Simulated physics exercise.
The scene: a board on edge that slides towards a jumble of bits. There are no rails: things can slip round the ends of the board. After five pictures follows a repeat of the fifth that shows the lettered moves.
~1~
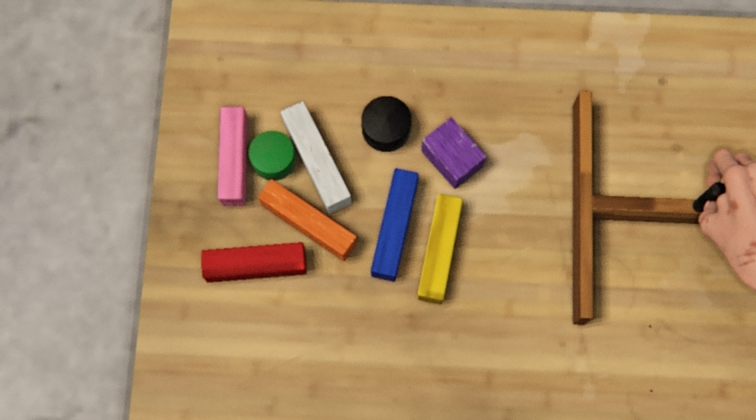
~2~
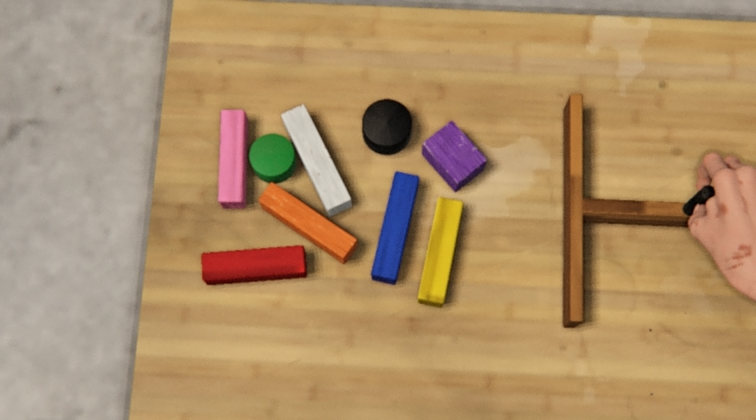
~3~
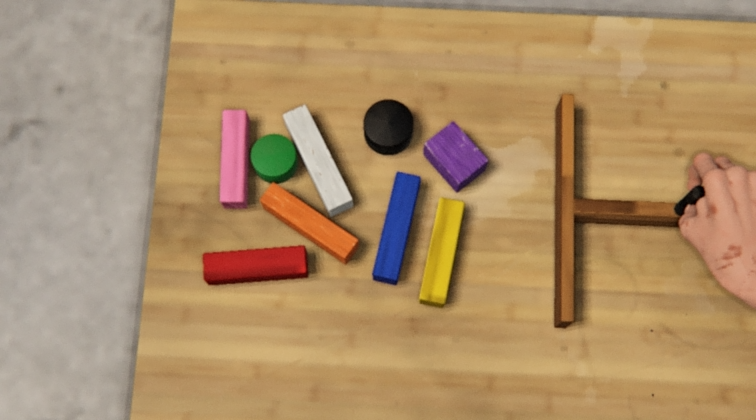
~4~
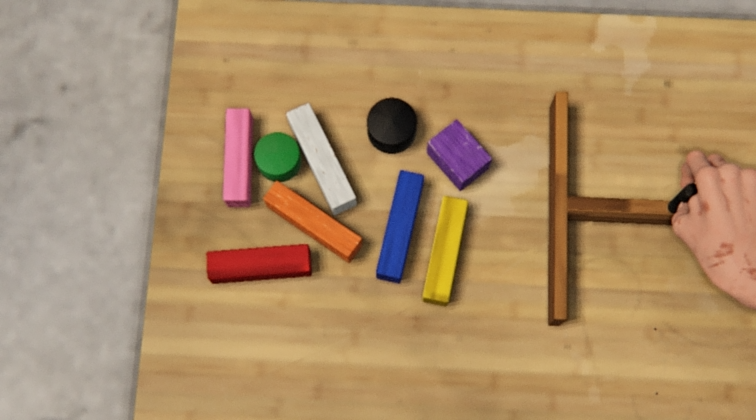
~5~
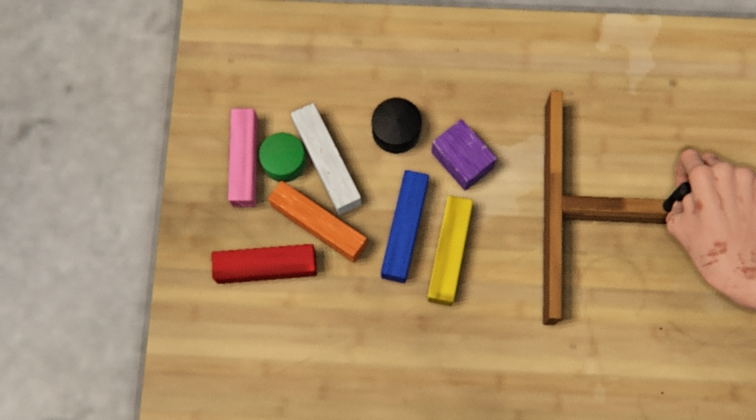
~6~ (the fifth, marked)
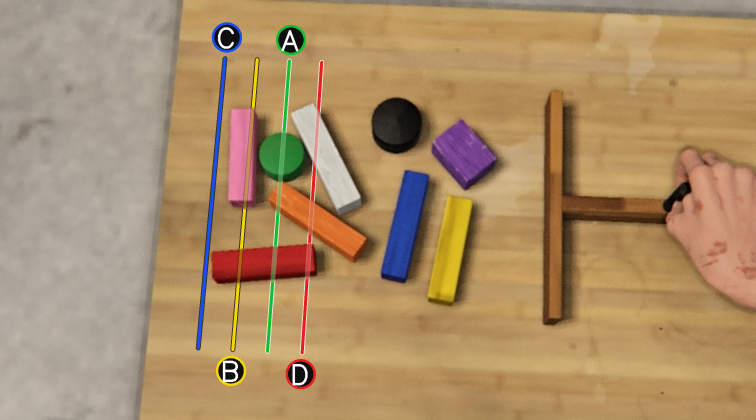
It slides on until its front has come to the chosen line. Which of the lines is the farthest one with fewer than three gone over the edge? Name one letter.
No farther than A.
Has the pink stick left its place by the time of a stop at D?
By then, yes.
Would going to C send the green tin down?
By then, yes.
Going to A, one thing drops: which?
It is the pink stick.
On the marked copy, A at (279, 201); B at (245, 199); C at (212, 198); D at (312, 202).
Following A. Soon after the start, board (456, 197); black tin (379, 114); purple block (419, 149).
Later, board (356, 193); pink stick (209, 154); green tin (246, 154).
In the end, board (280, 189); pink stick over the edge; green tin (173, 148); one fallen.
As for the rest, B drops four; C drops five; D is within the limit but short.
